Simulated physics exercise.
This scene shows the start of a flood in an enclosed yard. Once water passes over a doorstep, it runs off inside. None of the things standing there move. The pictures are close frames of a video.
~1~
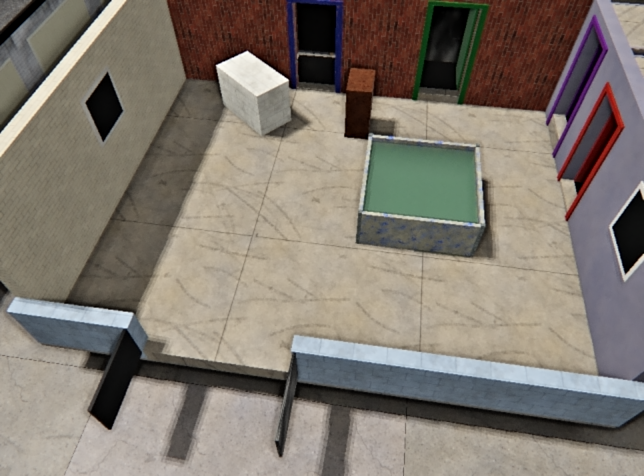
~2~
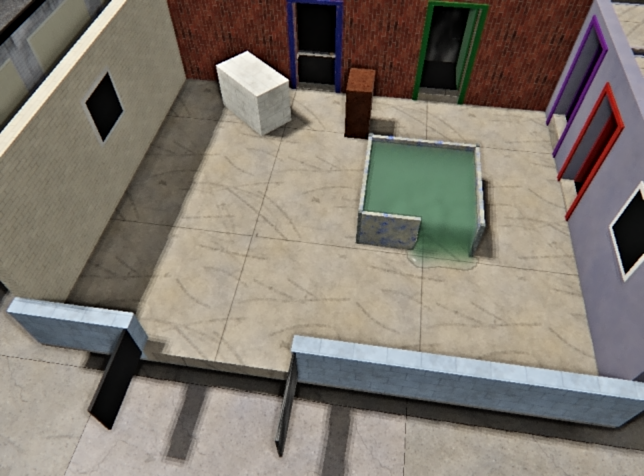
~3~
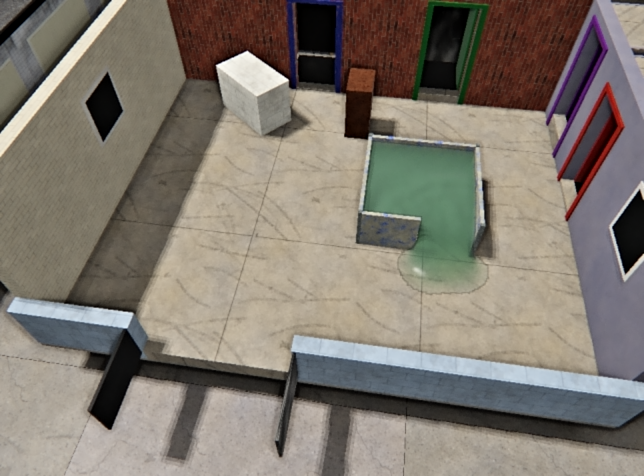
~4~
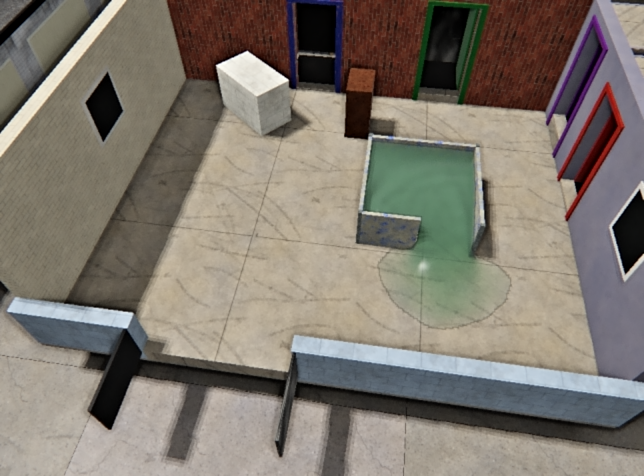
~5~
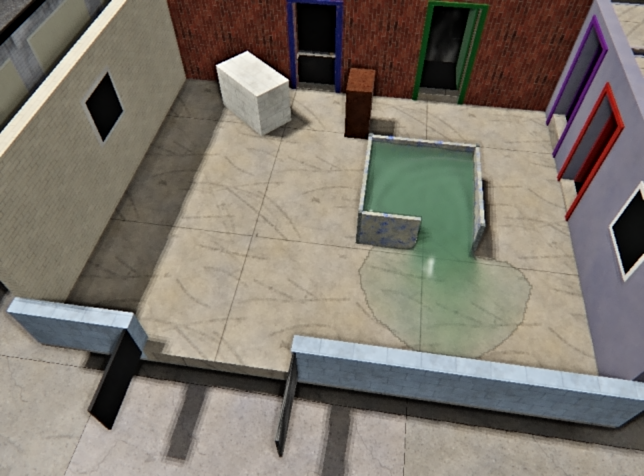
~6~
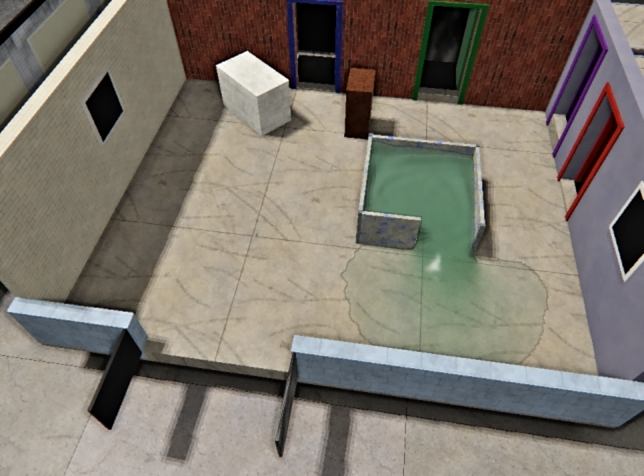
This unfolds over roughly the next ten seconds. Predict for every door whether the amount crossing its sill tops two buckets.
The red door does not top it. The green door does not top it. The purple door does not top it. The blue door does not top it.
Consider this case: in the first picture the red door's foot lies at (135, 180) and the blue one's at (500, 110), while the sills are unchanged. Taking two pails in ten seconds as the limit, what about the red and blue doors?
Then: The red one keeps below it, the blue one is over.
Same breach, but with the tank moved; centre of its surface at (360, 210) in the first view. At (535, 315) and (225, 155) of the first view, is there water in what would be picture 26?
Point 1: Soaked through; point 2: Not wet.
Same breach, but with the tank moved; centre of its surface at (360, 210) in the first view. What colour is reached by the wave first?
The red door.
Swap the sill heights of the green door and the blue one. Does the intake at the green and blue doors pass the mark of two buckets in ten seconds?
With the sills traded, the green overflows the limit and the blue stays within it.
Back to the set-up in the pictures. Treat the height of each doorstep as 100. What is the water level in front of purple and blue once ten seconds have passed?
Approx. 30 % followed by 140 %.
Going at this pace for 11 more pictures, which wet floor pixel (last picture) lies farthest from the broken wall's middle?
Close to (200, 343), I think.
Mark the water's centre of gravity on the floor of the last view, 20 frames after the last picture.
About (429, 268).
A moment on, water covers 15 % of the floor; the red door not reached, the green door not reached, the purple door not reached, the blue door not reached.
Next, water covers 20 % of the floor; the red door not reached, the green door not reached, the purple door not reached, the blue door not reached.
Then, water covers 45 % of the floor; the red door wet at the sill, nothing in, the green door not reached, the purple door not reached, the blue door not reached.
Later, water covers 70 % of the floor; the red door wet at the sill, nothing in, the green door wet at the sill, nothing in, the purple door wet at the sill, nothing in, the blue door not reached.
In the end, water covers 95 % of the floor; the red door wet at the sill, nothing in, the green door wet at the sill, nothing in, the purple door wet at the sill, nothing in, the blue door wet at the sill, nothing in.
